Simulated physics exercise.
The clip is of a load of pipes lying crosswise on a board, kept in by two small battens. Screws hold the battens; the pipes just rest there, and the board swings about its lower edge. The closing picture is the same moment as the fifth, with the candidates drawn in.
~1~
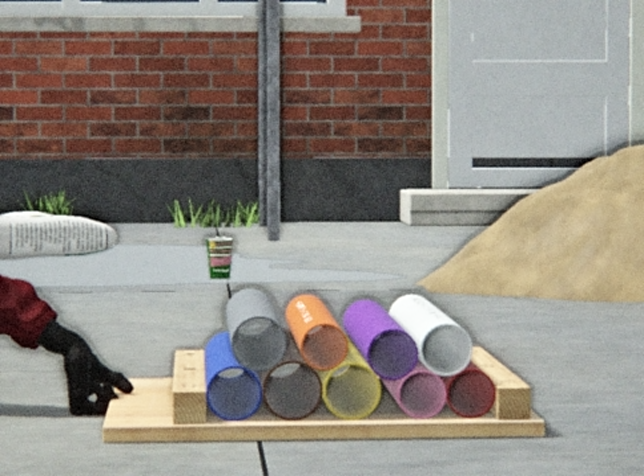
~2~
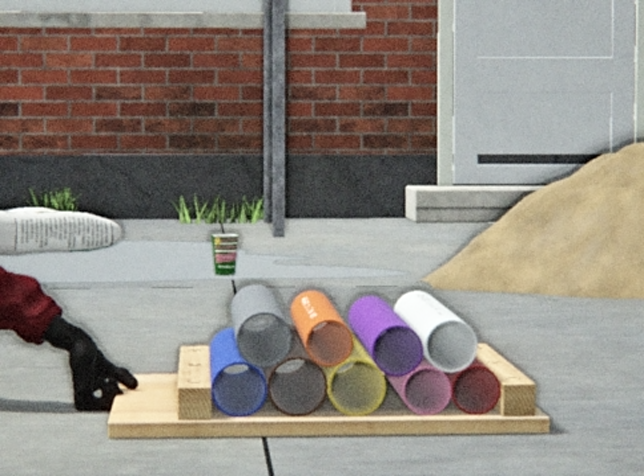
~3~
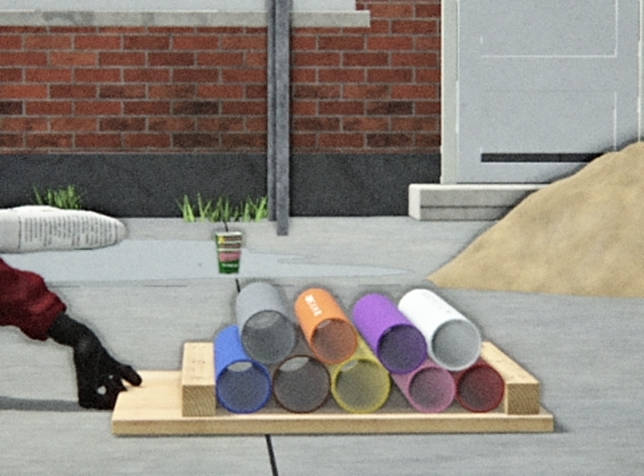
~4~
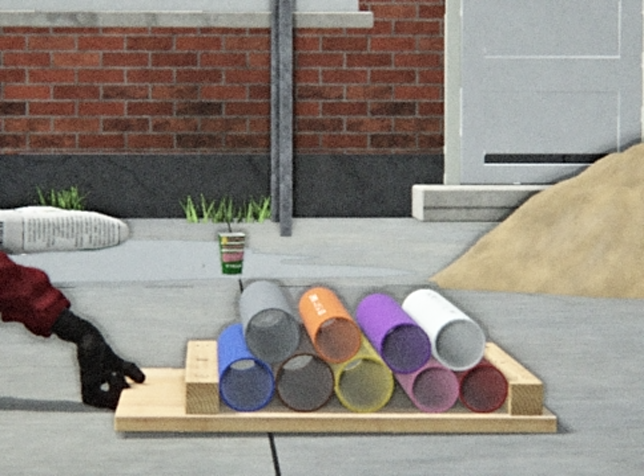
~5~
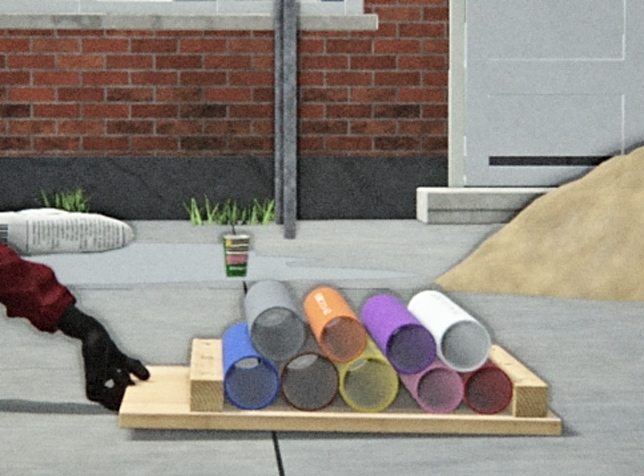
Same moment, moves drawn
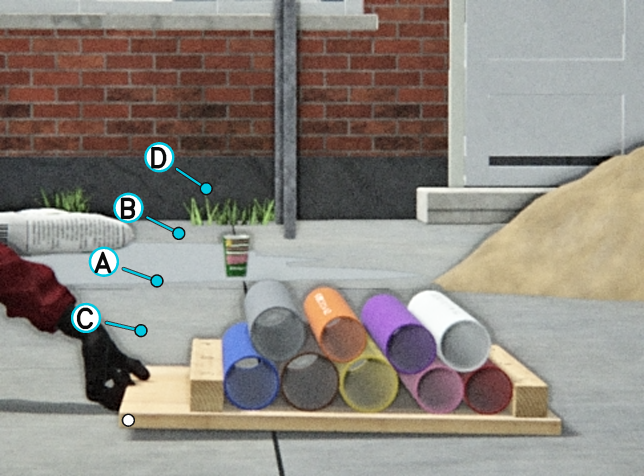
On pavement outside a brick building, a gloved hand gripping the end of a board stacked with colourful pipes, barely anything moving.
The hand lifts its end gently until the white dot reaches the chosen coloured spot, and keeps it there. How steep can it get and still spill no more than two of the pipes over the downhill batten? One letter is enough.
Raise it to B.
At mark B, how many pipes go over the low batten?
It comes to two.
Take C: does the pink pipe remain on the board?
The pink pipe: Yes.
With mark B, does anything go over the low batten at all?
Yes, at B.
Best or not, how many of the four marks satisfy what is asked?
The number is three.
On the marked copy, A at (157, 281); B at (178, 233); C at (141, 331); D at (206, 188); the white dot at (129, 420).
Following B. Soon after the start, board at 16°.
Later, board at 27°.
In the end, board at 27°, two over the low batten (white, purple).
As for the rest, A two over the low batten (white, purple); C none over the low batten; D three over the low batten (white, orange, purple).
